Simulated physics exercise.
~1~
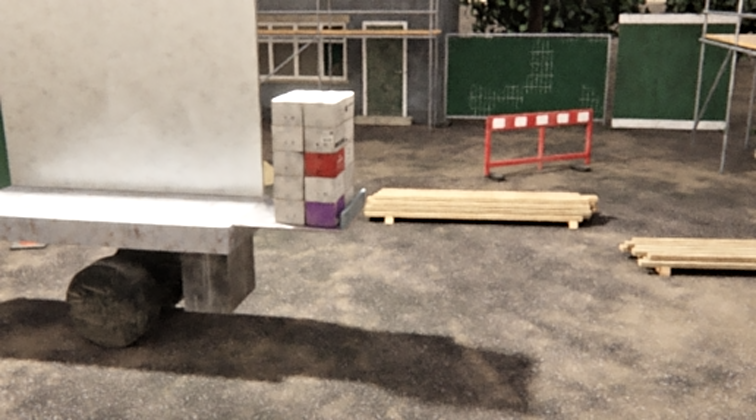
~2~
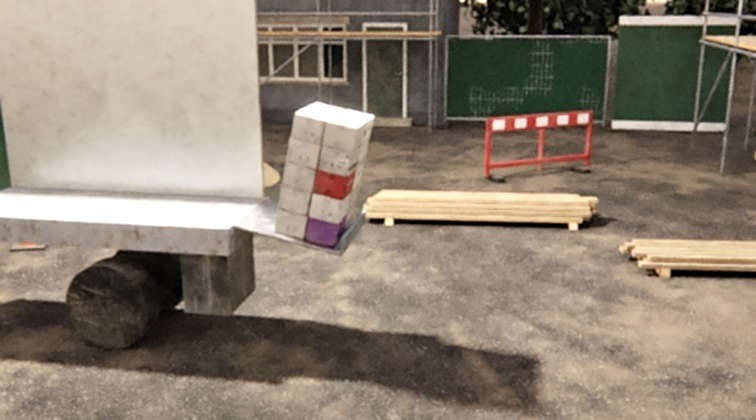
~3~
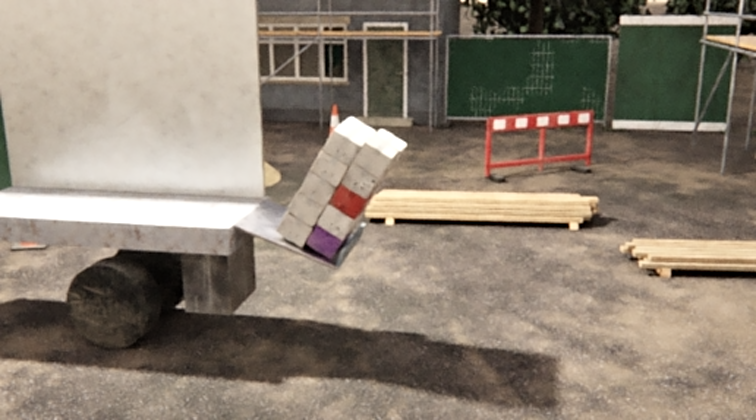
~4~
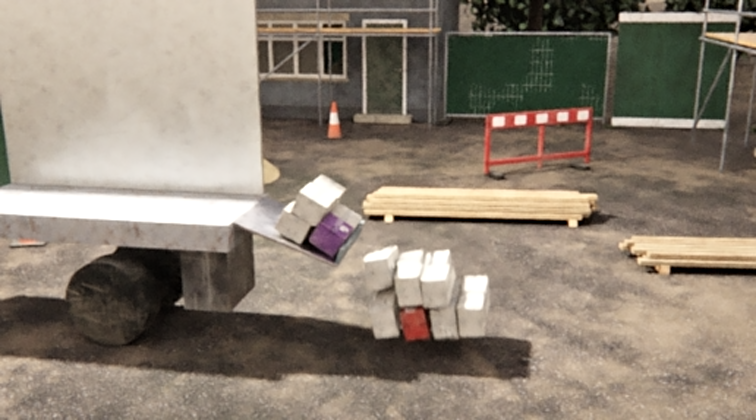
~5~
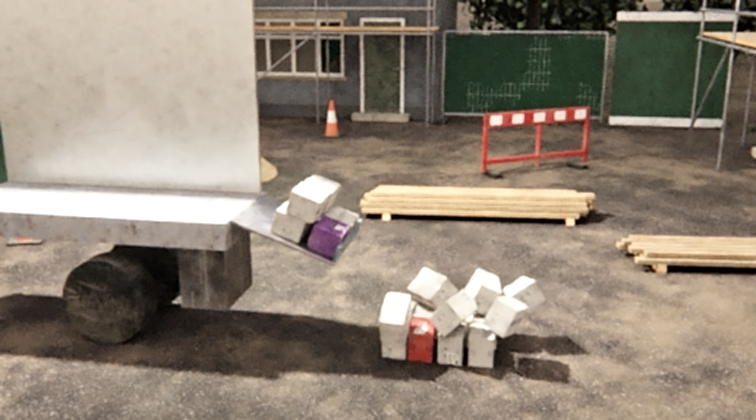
Stacked parcels tip as the lorry's tail lift tilts, and most tumble onto the ground.
